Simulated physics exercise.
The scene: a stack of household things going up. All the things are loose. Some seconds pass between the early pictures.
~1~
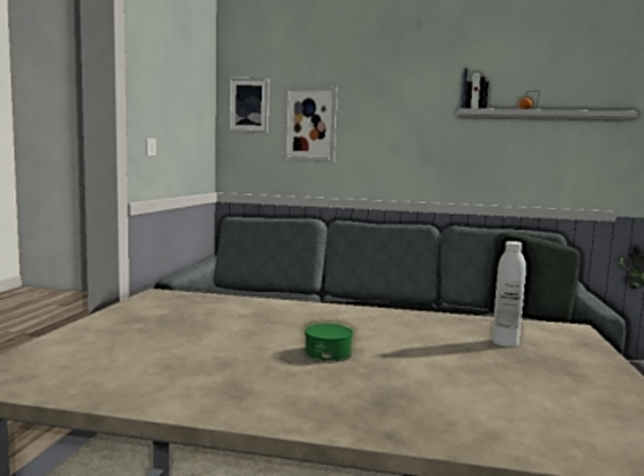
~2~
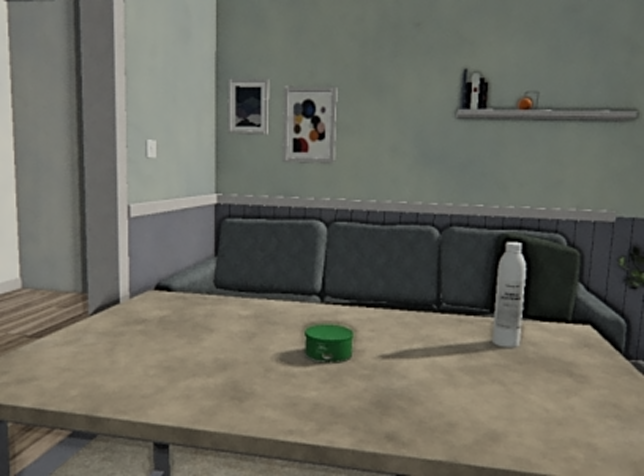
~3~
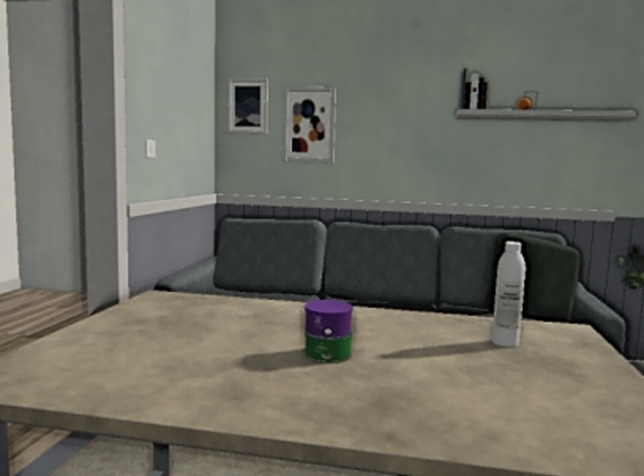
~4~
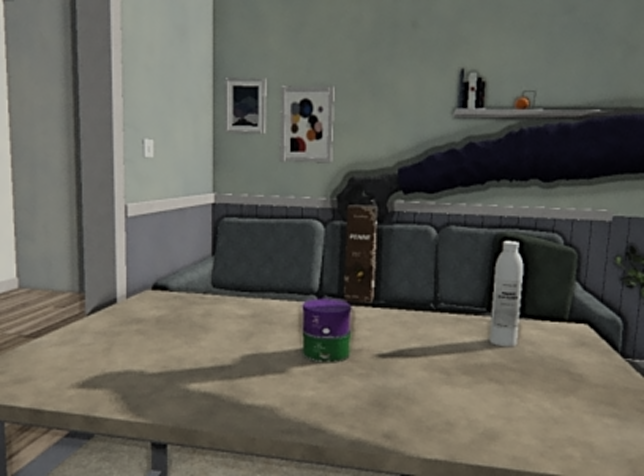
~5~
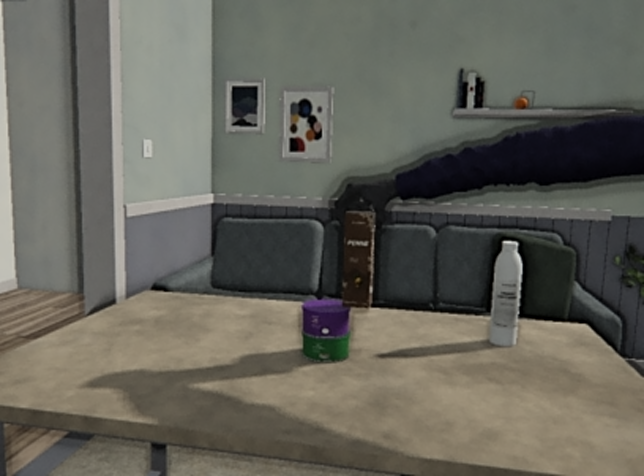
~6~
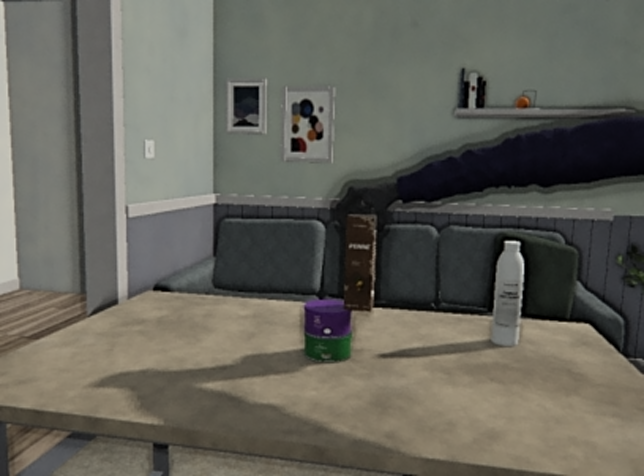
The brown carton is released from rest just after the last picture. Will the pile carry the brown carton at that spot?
The pile loses its balance.
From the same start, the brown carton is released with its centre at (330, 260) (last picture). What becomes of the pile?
Then it stays up.
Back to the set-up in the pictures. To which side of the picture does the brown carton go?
To the right.
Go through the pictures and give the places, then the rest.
In the first picture, the last thing is not in view yet; white bottle (510, 294).
In the second picture, the last thing is not in view yet.
In the third picture, the last thing is not in view yet; green tub (328, 343).
The fourth picture shows still above its spot; brown carton (361, 253); white bottle (507, 293).
The fifth picture shows still above its spot; brown carton (359, 259); purple tub (326, 319).
The sixth picture shows set down, still held; brown carton (361, 262); green tub (328, 343).
Then, 0.40 s on from there, brown carton now fallen.
Then, 0.50 s on from there, things are still on the move.
Then, 0.70 s on from there, as before.
Then, 1.70 s on from there, nothing new.
In the end, fallen, brown carton; the other 3 unmoved. At the end, from the last picture's camera, brown carton near (455, 352). The pile comes apart.
